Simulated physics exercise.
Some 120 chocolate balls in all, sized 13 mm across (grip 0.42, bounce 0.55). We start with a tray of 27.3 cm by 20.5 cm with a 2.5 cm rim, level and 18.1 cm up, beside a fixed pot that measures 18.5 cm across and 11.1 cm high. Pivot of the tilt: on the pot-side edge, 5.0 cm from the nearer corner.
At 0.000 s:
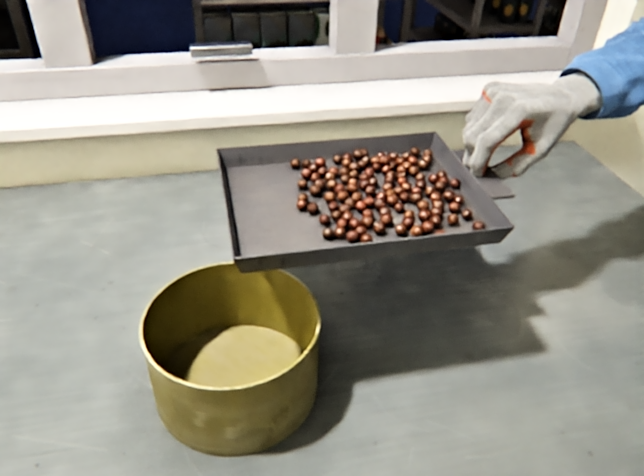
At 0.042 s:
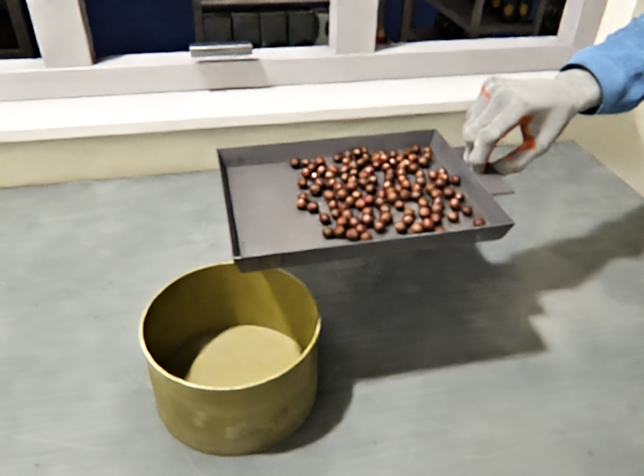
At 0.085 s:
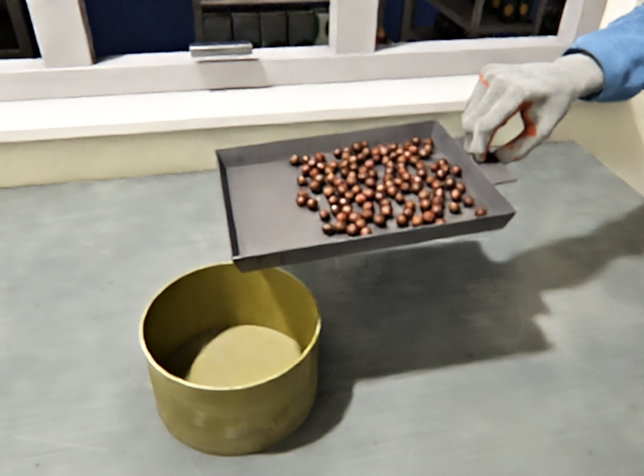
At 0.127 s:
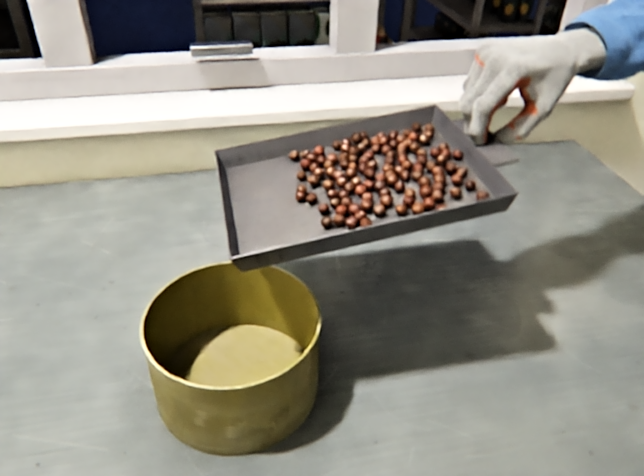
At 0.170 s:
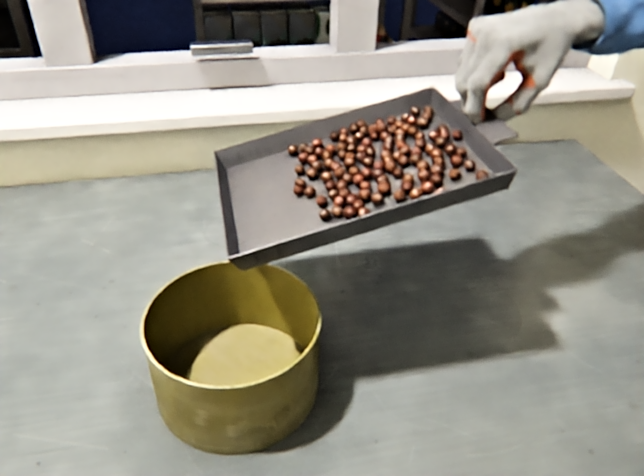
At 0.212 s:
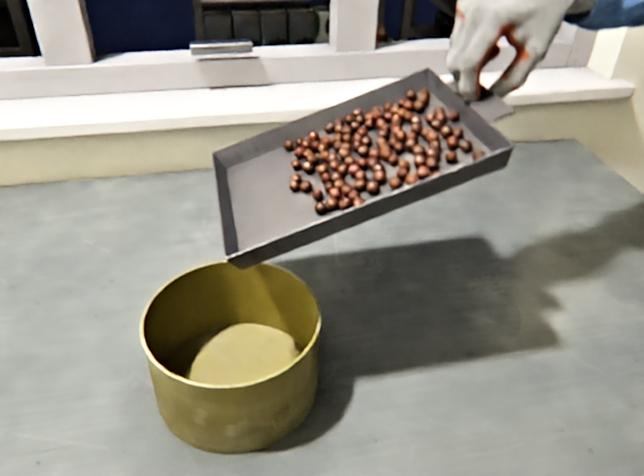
The clip shows a gloved hand holding a dark tray of small brown balls above a gold-coloured pot, then raising the tray's right side into a moderate slope while the balls stay clustered on it.
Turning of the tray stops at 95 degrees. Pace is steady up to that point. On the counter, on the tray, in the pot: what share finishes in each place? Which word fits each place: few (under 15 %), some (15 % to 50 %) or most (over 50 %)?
Counter gets most; left on the tray gets few; pot gets some.
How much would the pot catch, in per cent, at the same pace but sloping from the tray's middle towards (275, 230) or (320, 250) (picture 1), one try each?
Around 90 % for the first direction, around 95 % for the second.
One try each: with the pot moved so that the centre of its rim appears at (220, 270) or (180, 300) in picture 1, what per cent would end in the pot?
65 and 55 %.
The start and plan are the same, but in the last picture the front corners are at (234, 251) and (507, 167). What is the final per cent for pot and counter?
In the pot: 35 per cent; on the counter: 65 per cent.
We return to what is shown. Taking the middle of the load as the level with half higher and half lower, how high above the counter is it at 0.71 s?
Median height: Approx. 18 cm.
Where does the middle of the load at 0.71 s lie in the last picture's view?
Estimated centre of load: Around (197, 208).
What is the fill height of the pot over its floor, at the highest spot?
Close to 1.5 cm up.
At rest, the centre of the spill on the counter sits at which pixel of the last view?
Around (146, 293).
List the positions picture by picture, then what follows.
In the first picture, tray tilt 0 degrees, front corners at (240, 253) and (505, 223); middle of the pieces at (388, 188); pot at (231, 317).
In the second picture, tray tilt 1 degrees, front corners at (240, 253) and (506, 220); middle of the pieces at (388, 186).
In the third picture, tray tilt 4 degrees, front corners at (238, 252) and (507, 208), lowest corner left back; middle of the pieces at (388, 180).
In the fourth picture, tray tilt 8 degrees, front corners at (237, 252) and (508, 190), lowest corner left back; middle of the pieces at (388, 169).
In the fifth picture, tray tilt 14 degrees, front corners at (234, 251) and (507, 167), lowest corner left back; middle of the pieces at (386, 156).
In the sixth picture, tray tilt 19 degrees, front corners at (232, 251) and (503, 145), lowest corner left back; middle of the pieces at (382, 143); pot at (232, 315). Its pace works out near 125 degrees a second.
Then, at 0.51 s, tilt 56 degrees; the tray holds 100 %, the pot 0 %.
Then, at 0.71 s, tilt 81 degrees; the tray holds 50 %, the pot 5 %.
After 1.03 s, tilt 95 degrees; the tray holds 0 %, the pot 25 %.
At rest (2.0 s), counter 70 %, tray 0 %, pot 30 %.
